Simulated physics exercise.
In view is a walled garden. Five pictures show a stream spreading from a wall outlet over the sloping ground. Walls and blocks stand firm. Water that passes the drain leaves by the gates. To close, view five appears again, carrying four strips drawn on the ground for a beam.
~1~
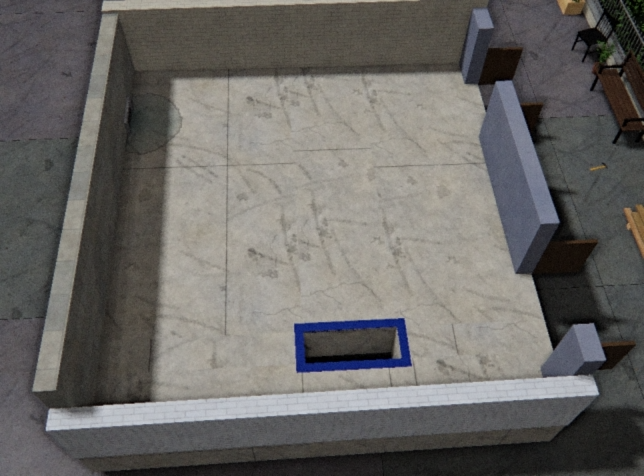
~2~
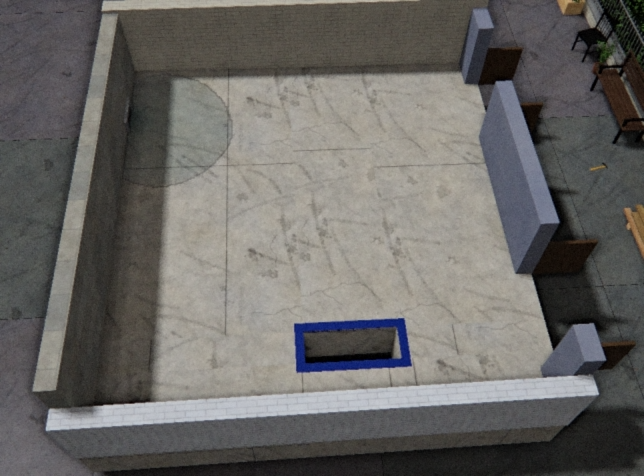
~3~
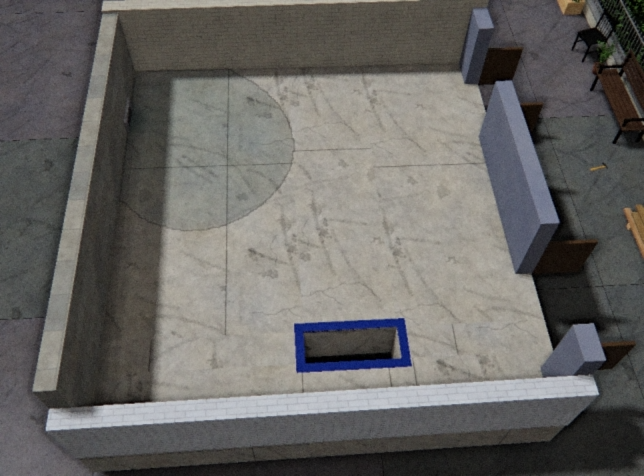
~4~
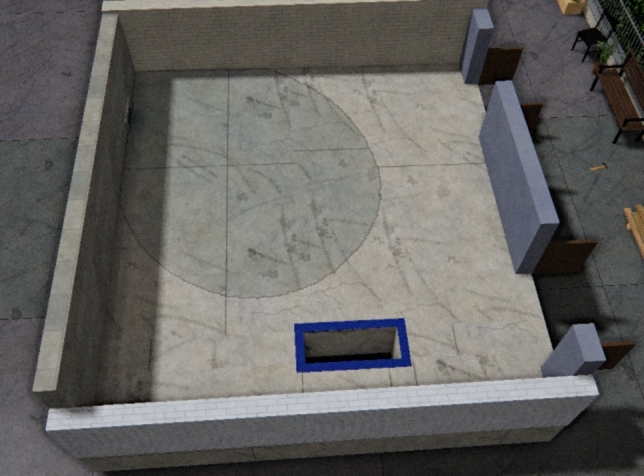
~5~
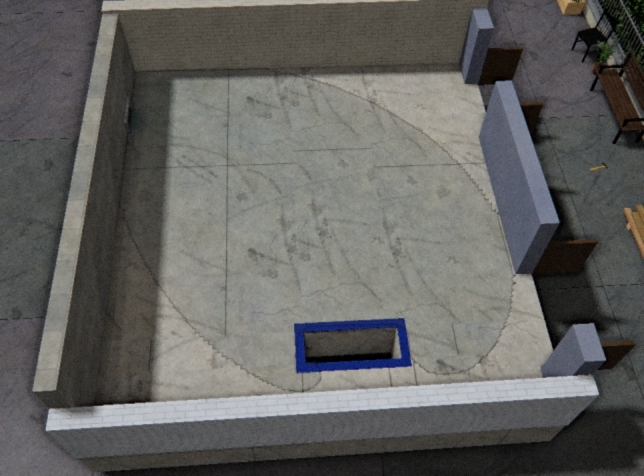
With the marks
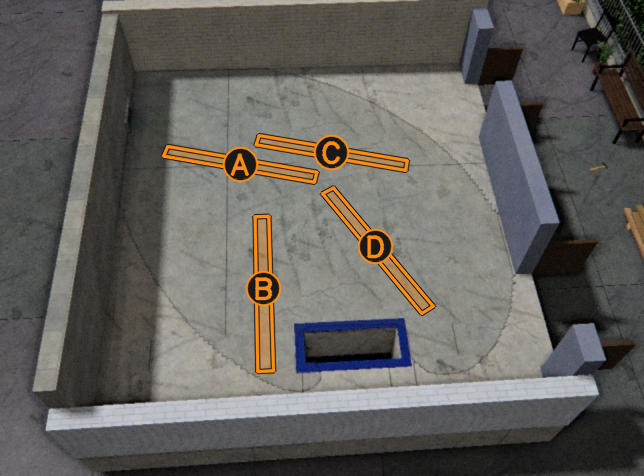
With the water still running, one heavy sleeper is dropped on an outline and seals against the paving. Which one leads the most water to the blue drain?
I would pick position D.
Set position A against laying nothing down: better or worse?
Worse.
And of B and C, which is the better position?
C it is.
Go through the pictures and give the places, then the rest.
The first frame shows outfall at (127, 116); blue drain at (352, 345); open gate at (527, 319); open gate at (471, 110); front seen at (175, 119), 2 % of the ground wet; blue drain still dry.
The second frame shows front seen at (223, 140), 9 % of the ground wet; blue drain still dry.
The third frame shows front seen at (250, 210), 20 % of the ground wet; blue drain still dry.
The fourth frame shows front seen at (359, 236), 39 % of the ground wet; blue drain still dry.
The fifth frame shows front seen at (481, 346), 63 % of the ground wet; blue drain taking water.
On the marked copy, A from (165, 151) to (315, 177); B from (265, 371) to (261, 216); C from (257, 140) to (406, 165); D from (328, 190) to (427, 309).
Choosing A, about 24 % of the stream goes into the blue drain, about 76 % out by the gates.
Choosing B, about 19 % of the stream goes into the blue drain, about 80 % out by the gates.
Choosing C, about 31 % of the stream goes into the blue drain, about 69 % out by the gates.
Choosing D, about 41 % of the stream goes into the blue drain, about 59 % out by the gates.
